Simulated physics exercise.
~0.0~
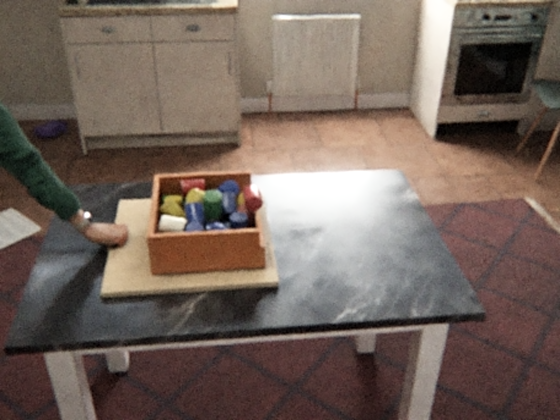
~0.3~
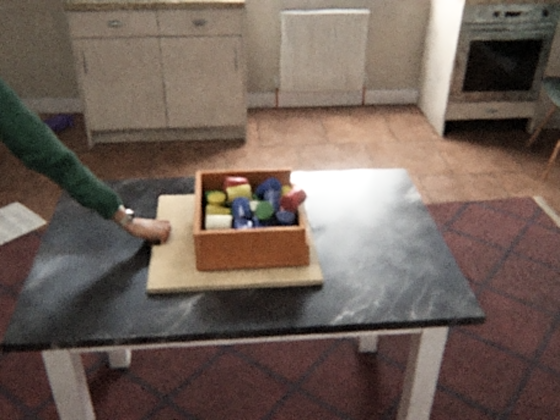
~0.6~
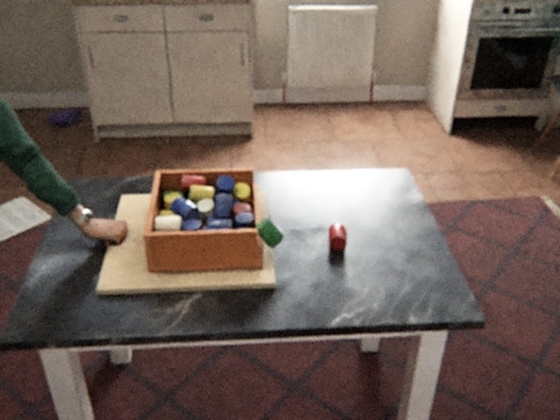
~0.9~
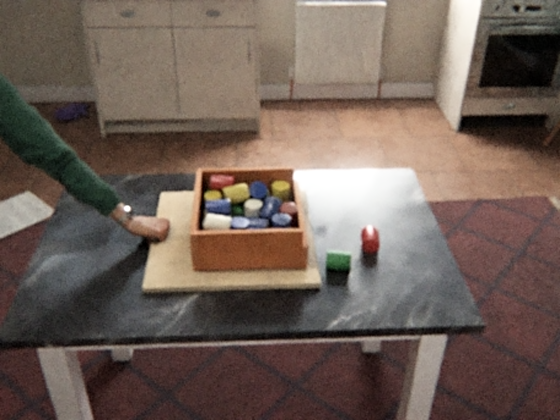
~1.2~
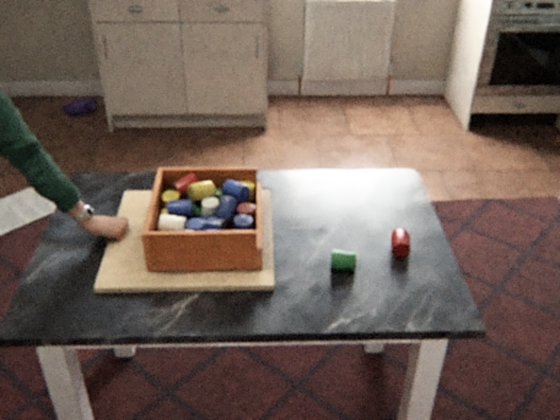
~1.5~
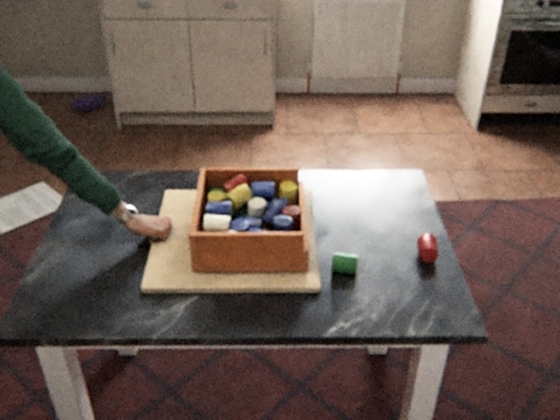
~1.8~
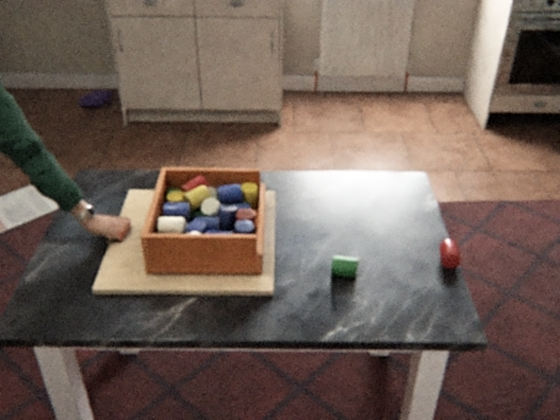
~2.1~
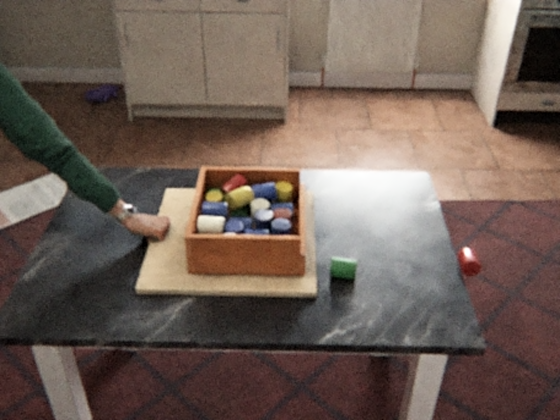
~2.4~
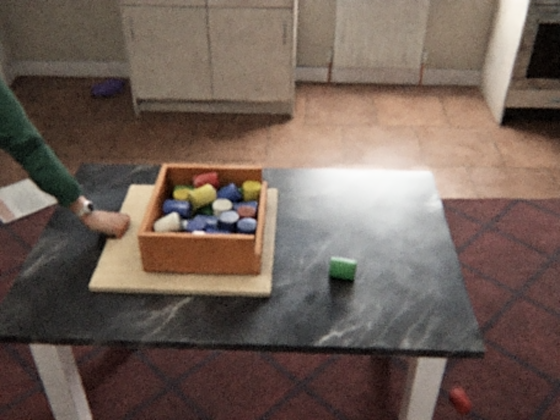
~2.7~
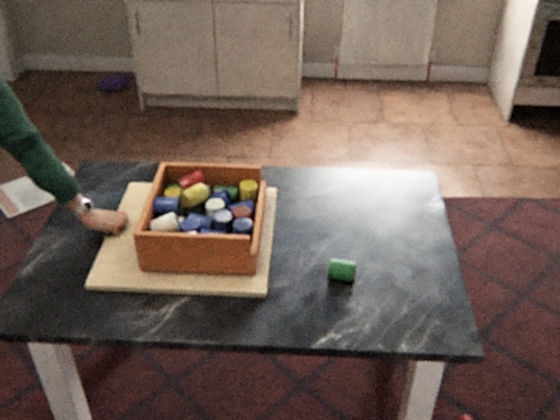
Hand sliding a board under an orange tray of coloured jars right and left, a green and a red one tumbling out, the red rolling off the table.
